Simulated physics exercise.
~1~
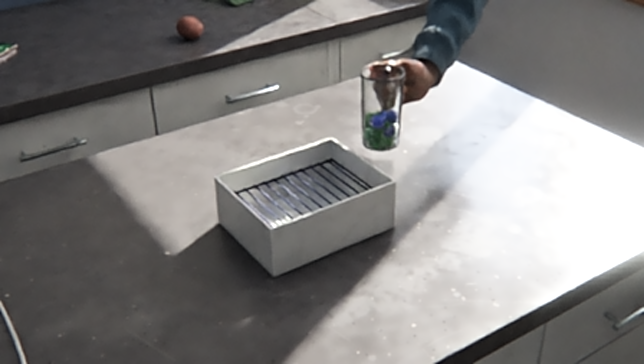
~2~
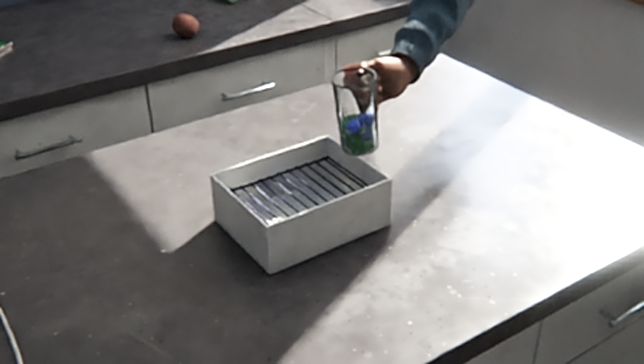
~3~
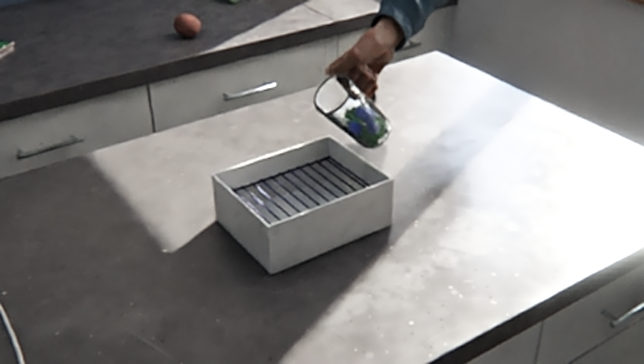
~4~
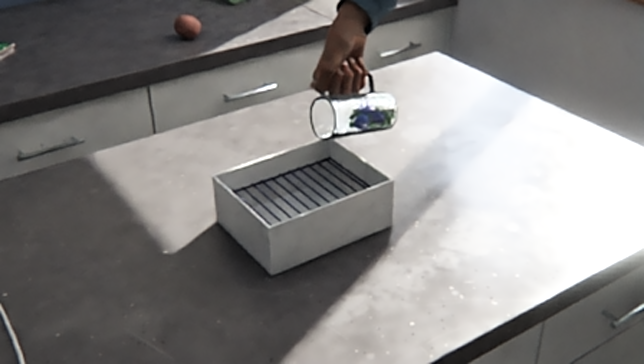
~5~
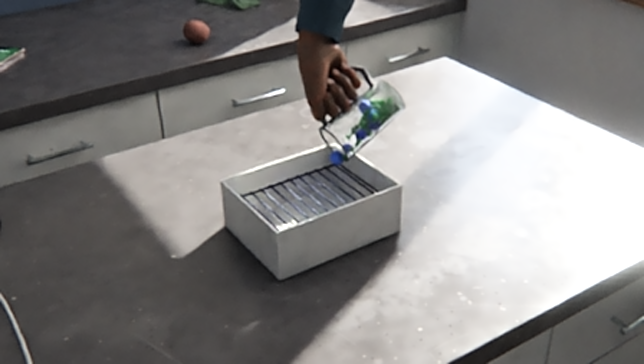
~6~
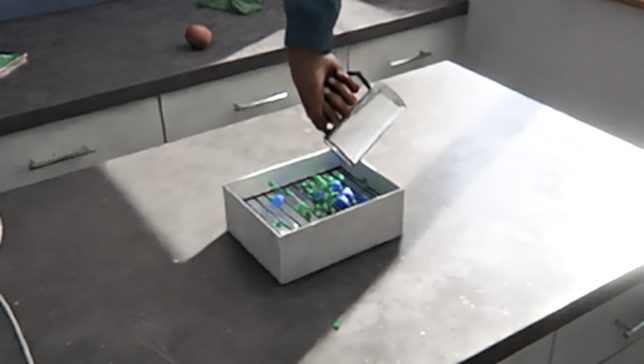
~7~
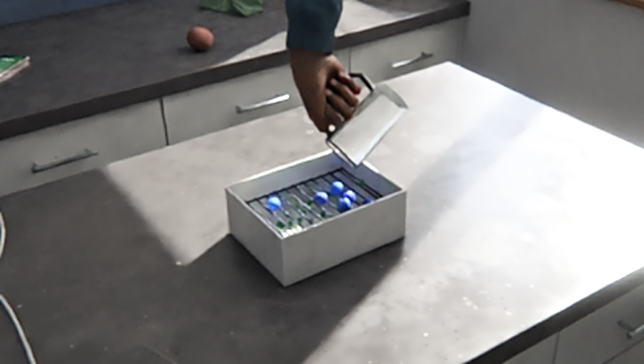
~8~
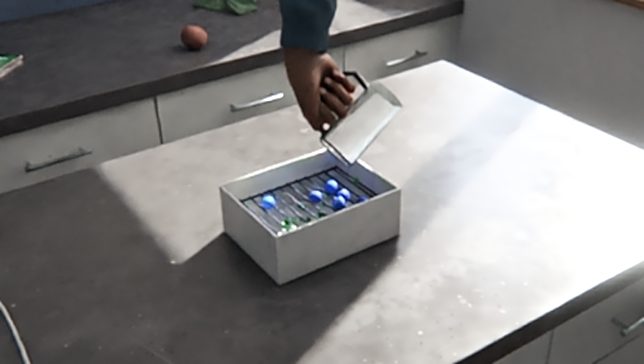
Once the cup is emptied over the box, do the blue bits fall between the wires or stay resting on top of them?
The blue bits stay resting on top of the wires. It is the green bits that fall between them, apart from a few.
